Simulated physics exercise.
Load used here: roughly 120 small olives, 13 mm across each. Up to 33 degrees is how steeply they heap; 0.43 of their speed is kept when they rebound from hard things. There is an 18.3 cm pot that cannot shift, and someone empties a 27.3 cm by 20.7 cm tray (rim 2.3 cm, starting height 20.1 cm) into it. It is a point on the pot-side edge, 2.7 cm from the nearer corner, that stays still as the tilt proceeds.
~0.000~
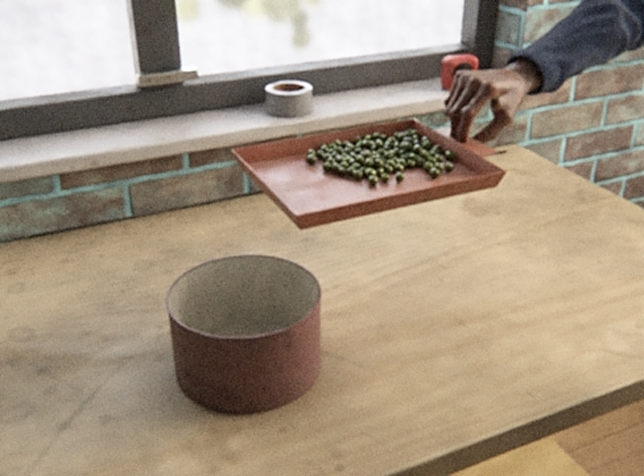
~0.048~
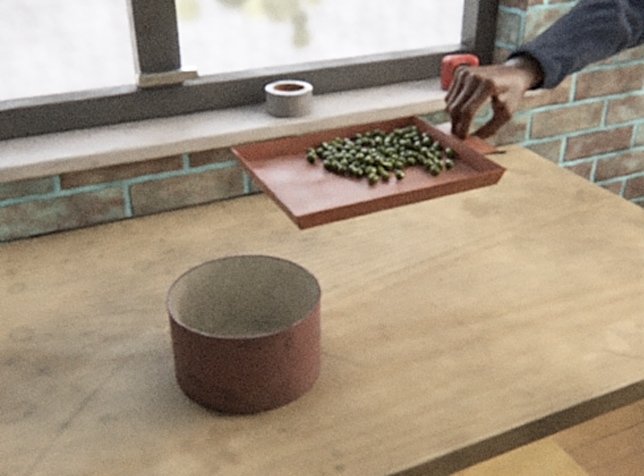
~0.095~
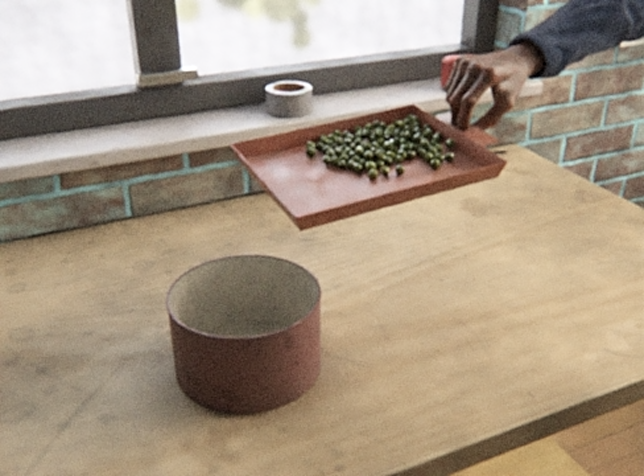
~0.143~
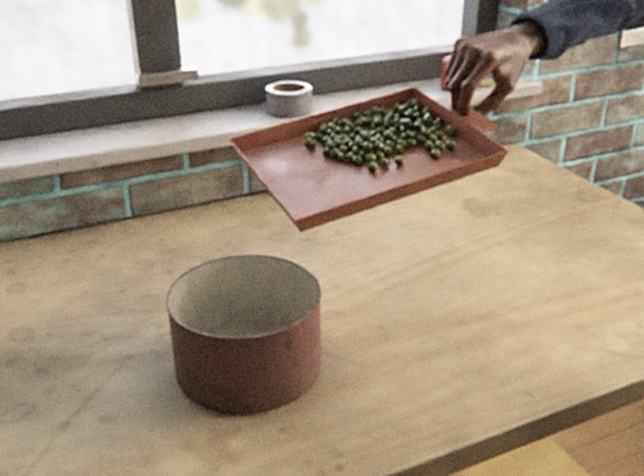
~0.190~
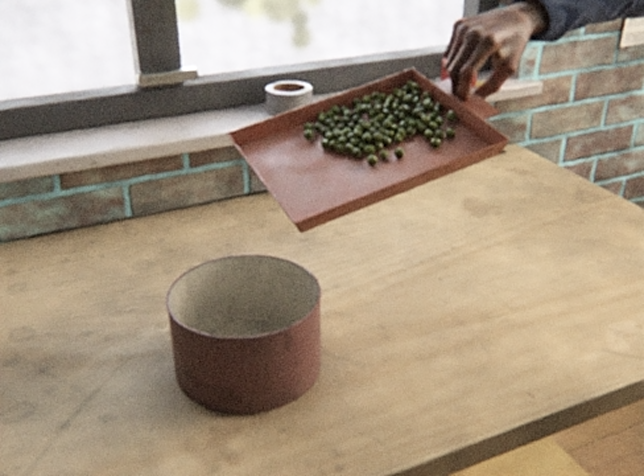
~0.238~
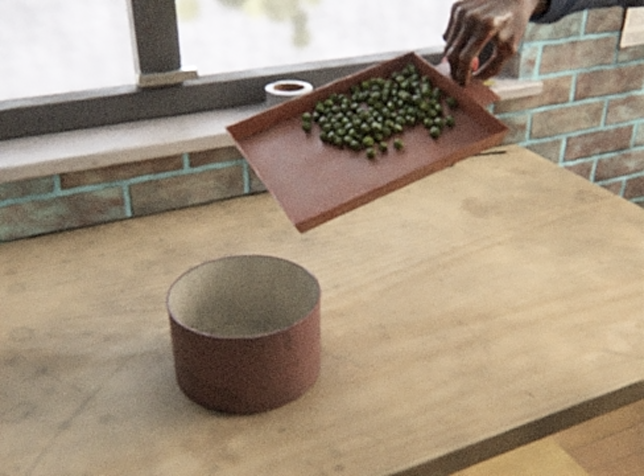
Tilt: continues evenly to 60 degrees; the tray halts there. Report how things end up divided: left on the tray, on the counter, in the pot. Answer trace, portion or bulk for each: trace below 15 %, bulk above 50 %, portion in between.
Left on the tray: Portion. Counter: Portion. Pot: Portion.
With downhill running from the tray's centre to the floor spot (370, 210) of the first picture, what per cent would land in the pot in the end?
10 %.
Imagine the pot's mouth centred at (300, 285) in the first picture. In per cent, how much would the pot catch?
About 30 per cent.
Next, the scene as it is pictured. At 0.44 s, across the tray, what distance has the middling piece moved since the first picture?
About 3 cm.
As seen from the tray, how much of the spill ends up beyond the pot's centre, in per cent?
Some 70 per cent.
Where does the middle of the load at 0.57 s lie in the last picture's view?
Roughly pixel (331, 144).
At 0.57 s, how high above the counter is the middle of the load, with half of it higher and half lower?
I'd say near 28 cm.
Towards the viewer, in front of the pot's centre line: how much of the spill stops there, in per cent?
Estimate: Close to 100 per cent of the pieces.
Then, at 0.44 s, tilt 41 degrees; the tray holds 100 %, the pot 0 %.
After 0.57 s, tilt 54 degrees; the tray holds 100 %, the pot 0 %.
After 0.83 s, tilt 60 degrees; the tray holds 50 %, the pot 20 %.
In the end, at 1.7 s, tray 40 %, counter 20 %, pot 35 %.
